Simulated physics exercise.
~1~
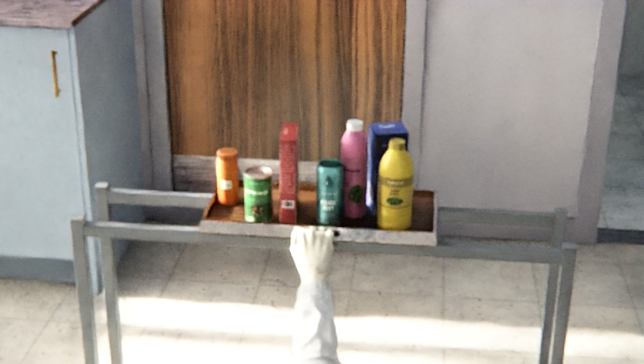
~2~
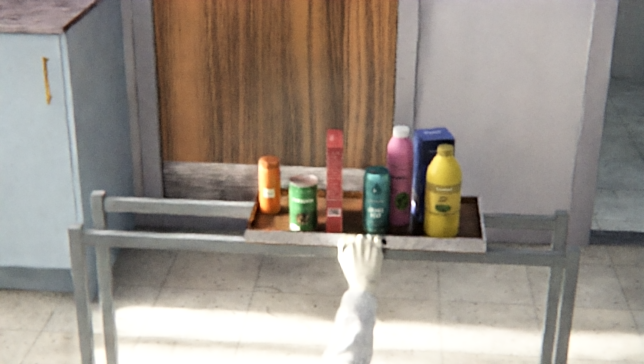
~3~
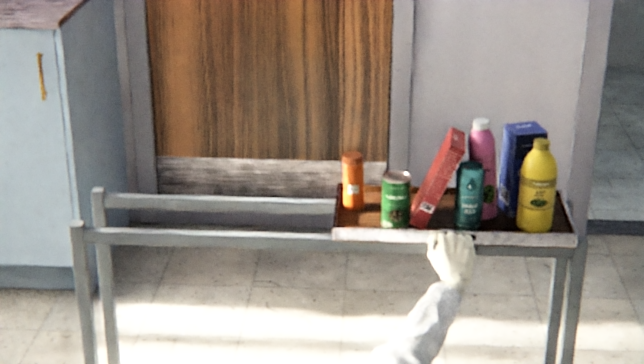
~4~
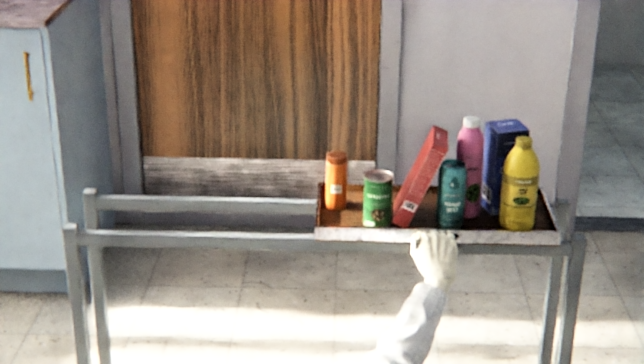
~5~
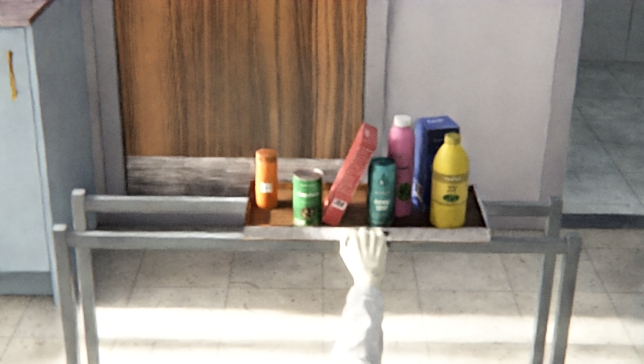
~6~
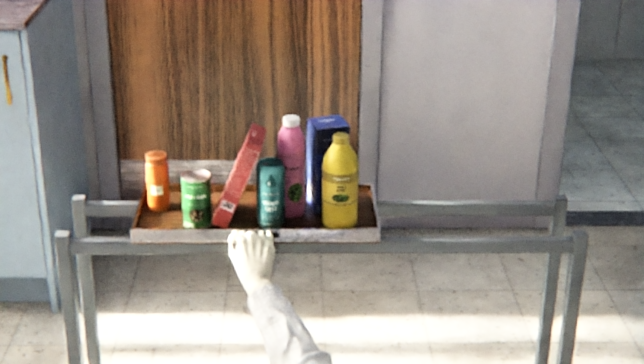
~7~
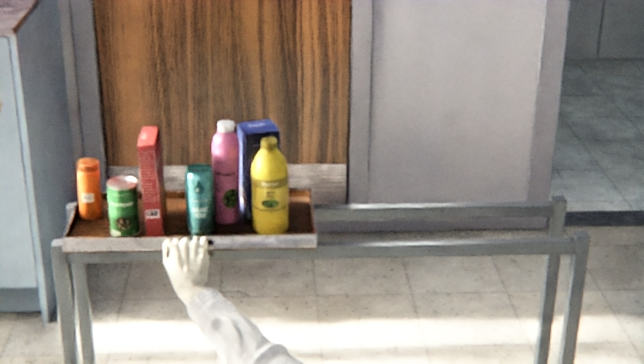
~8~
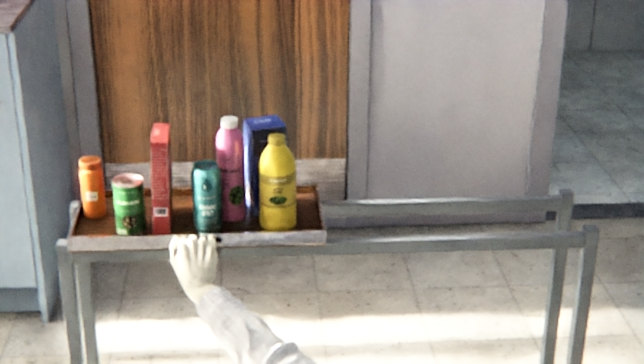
We see a pale hand slide a tray of seven containers right along a metal frame, the tall red packet tipping to lean, then back to the left end, where the packet straightens and all the containers stand upright on the tray.
